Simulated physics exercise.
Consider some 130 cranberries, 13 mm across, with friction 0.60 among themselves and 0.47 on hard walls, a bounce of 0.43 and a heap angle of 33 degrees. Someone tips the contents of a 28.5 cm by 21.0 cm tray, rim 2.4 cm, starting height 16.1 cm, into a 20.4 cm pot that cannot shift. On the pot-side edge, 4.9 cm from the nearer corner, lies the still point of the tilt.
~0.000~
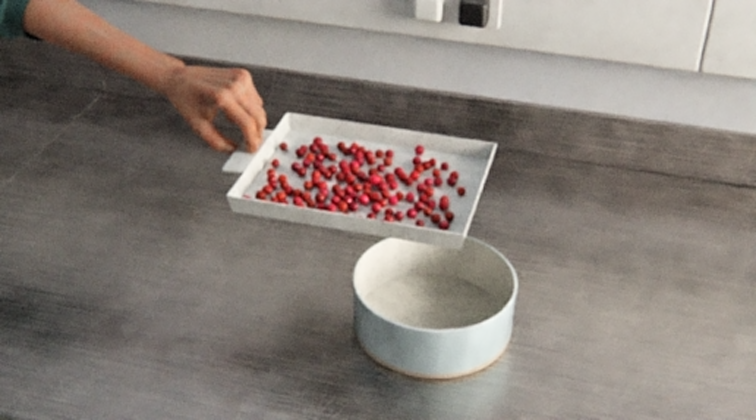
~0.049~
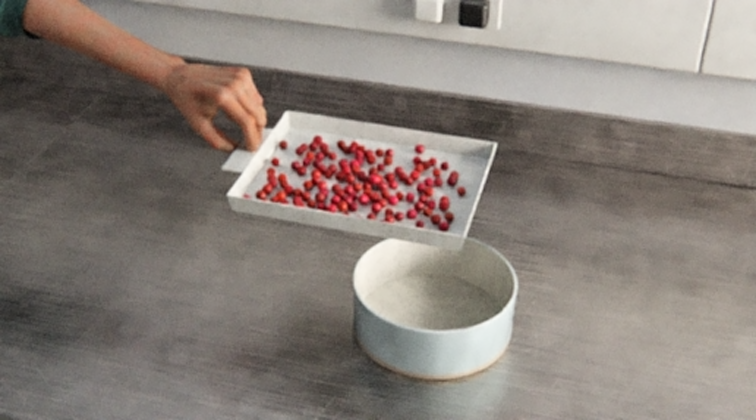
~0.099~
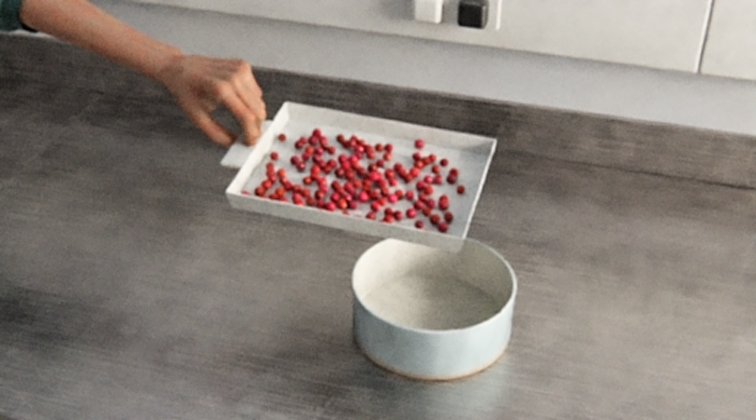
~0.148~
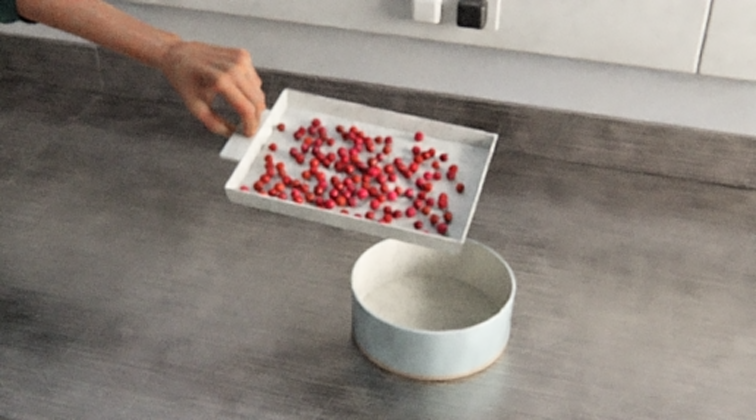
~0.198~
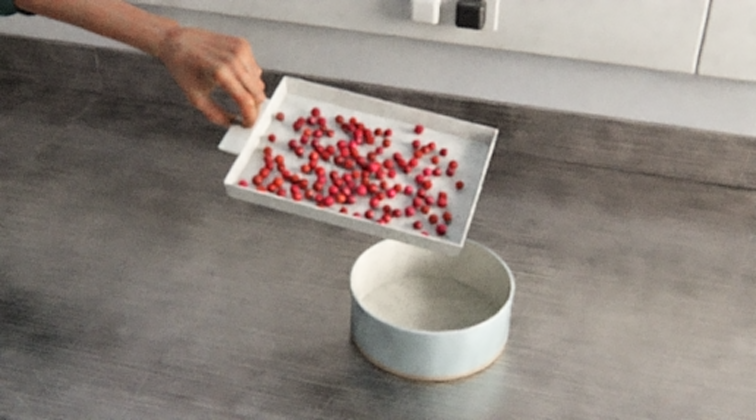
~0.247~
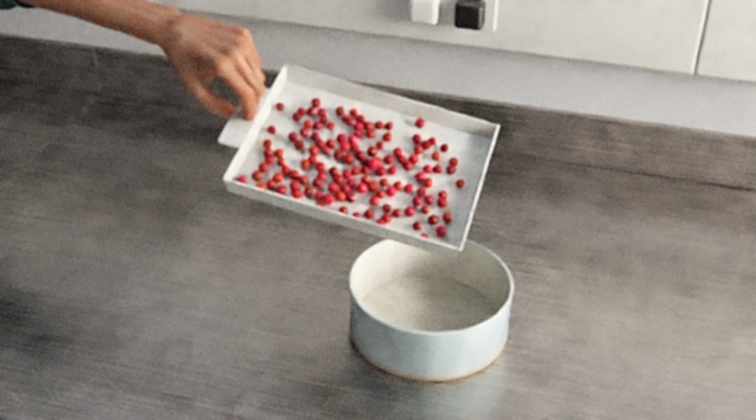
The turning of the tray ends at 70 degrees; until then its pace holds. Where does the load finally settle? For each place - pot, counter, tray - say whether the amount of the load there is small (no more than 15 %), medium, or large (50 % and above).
Pot: Small; counter: Small; tray: Large.
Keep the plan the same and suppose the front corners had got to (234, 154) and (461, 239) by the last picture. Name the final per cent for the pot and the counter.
Split: Pot = 5, counter = 5.
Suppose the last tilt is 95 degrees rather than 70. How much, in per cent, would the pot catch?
Pot share: About 70 per cent.
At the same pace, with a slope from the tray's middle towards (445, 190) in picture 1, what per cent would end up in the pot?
My guess is roughly 0 percent.
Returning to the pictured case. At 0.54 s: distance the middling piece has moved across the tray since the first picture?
I'd say close to 6 centimetres.
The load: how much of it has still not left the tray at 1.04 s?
About 90% of the load.
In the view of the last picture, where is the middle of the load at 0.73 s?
(398, 200) or thereabouts.
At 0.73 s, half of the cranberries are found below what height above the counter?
Roughly 22 cm.
Then, at 0.54 s, tilt 44 degrees; the tray holds 100 %, the pot 0 %.
Then, at 0.73 s, tilt 61 degrees; the tray holds 100 %, the pot 0 %.
After 1.04 s, tilt 70 degrees; the tray holds 90 %, the pot 5 %.
At rest (1.6 s), pot 5 %, counter 5 %, tray 90 %.
